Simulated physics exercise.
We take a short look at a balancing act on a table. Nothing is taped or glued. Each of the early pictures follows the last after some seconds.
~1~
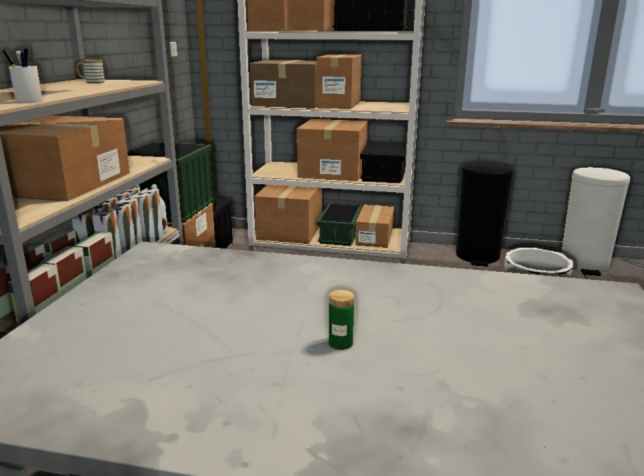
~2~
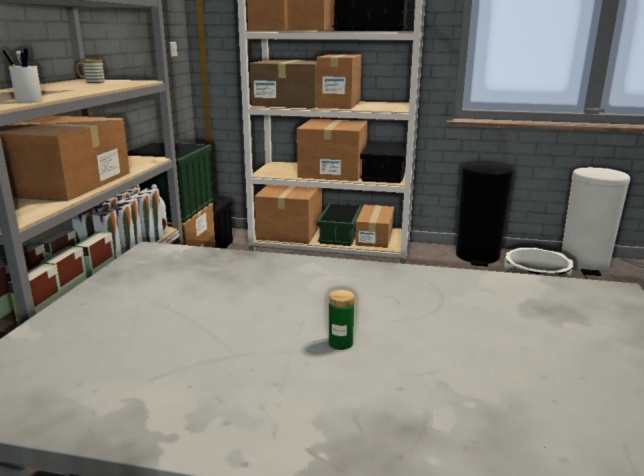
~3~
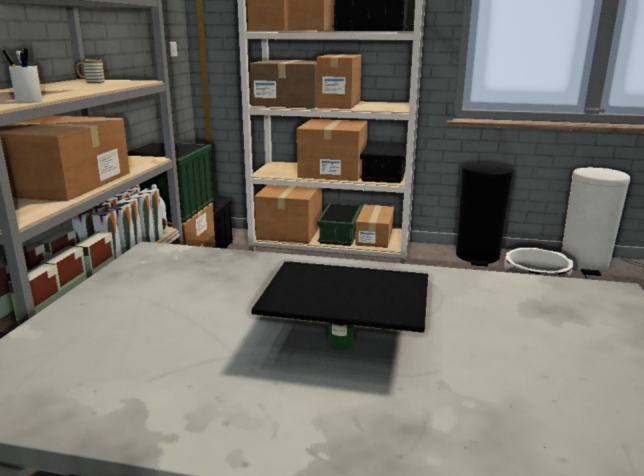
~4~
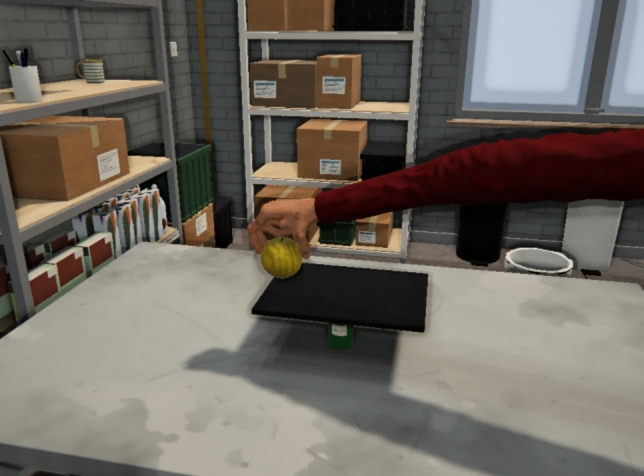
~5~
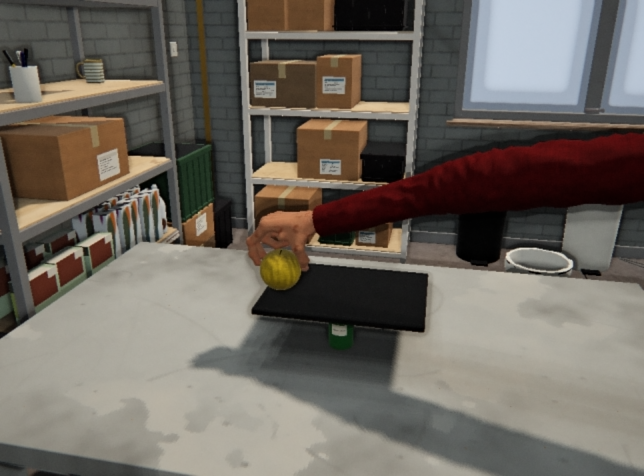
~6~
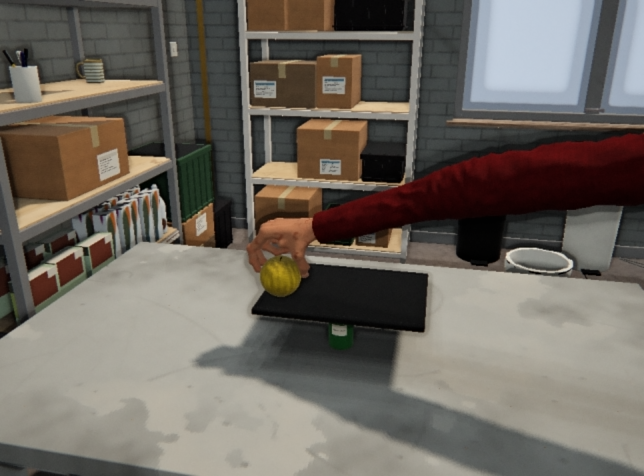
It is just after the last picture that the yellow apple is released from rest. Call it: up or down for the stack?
Down - it falls.
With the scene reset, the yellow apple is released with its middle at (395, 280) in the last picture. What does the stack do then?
Topples.
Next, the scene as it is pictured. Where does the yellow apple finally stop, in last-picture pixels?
Near (199, 342).
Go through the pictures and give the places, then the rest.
The last thing is not in view yet; green shaker (341, 320), in the first frame.
The last thing is not in view yet; green shaker (341, 320), in the second frame.
The last thing is not in view yet, in the third frame.
Coming down; yellow apple (281, 258), in the fourth frame.
Coming down; yellow apple (280, 270), in the fifth frame.
In place under the hand; yellow apple (280, 276), in the sixth frame.
Then, 0.50 s past the last view, yellow apple now fallen; black lid rocked 39° from its first pose.
Then, 0.60 s past the last view, black lid rocked 33° from its first pose; green shaker displaced about its own width.
Then, 0.70 s past the last view, black lid now fallen; green shaker displaced about its own width.
Finally, fallen, yellow apple and black lid; moved from the start, green shaker. Final places as the last picture's camera would see them, yellow apple near (199, 343). The stack gives way.
